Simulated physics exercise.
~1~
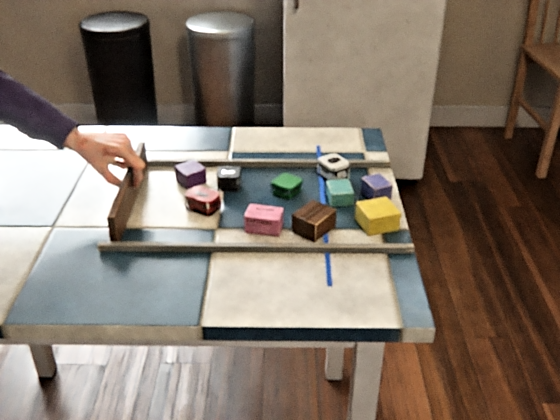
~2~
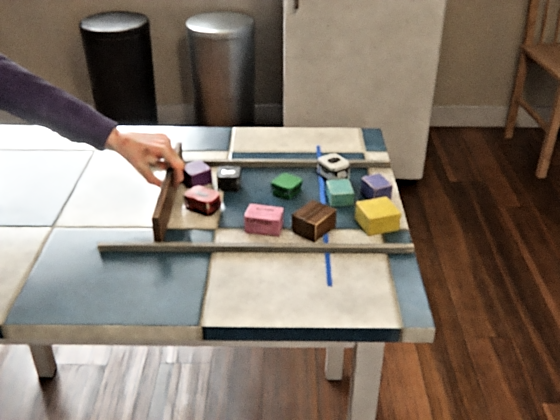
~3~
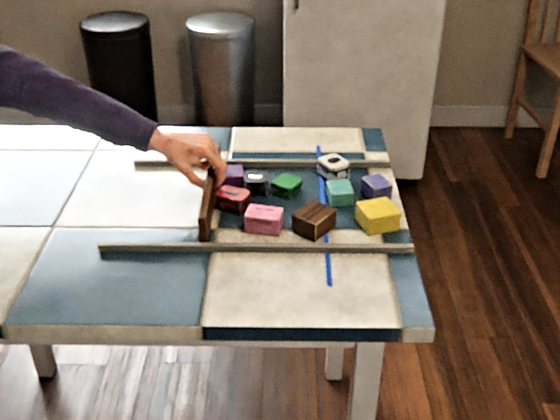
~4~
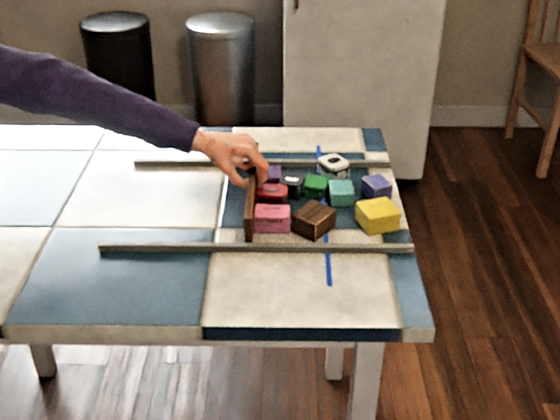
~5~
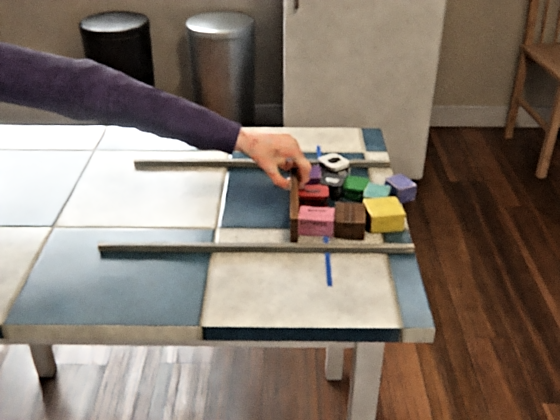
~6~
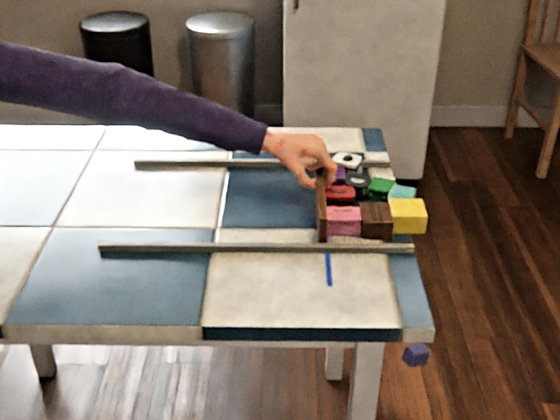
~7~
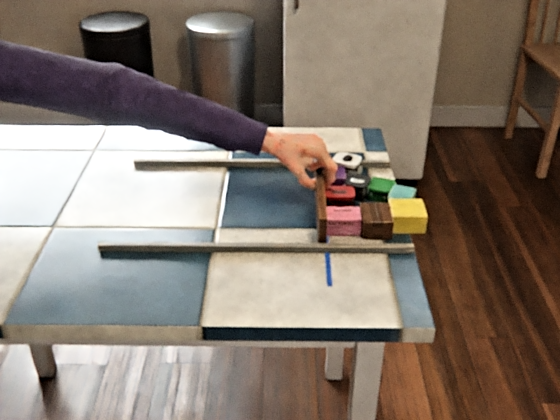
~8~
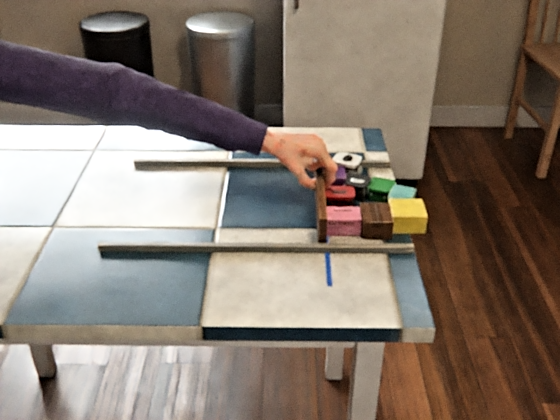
A hand slid an upright wooden board to the right between two rails on a table, bunching small colorful blocks together until one purplish-blue block dropped off the end; the board then stopped, with the yellow block jutting over the edge.
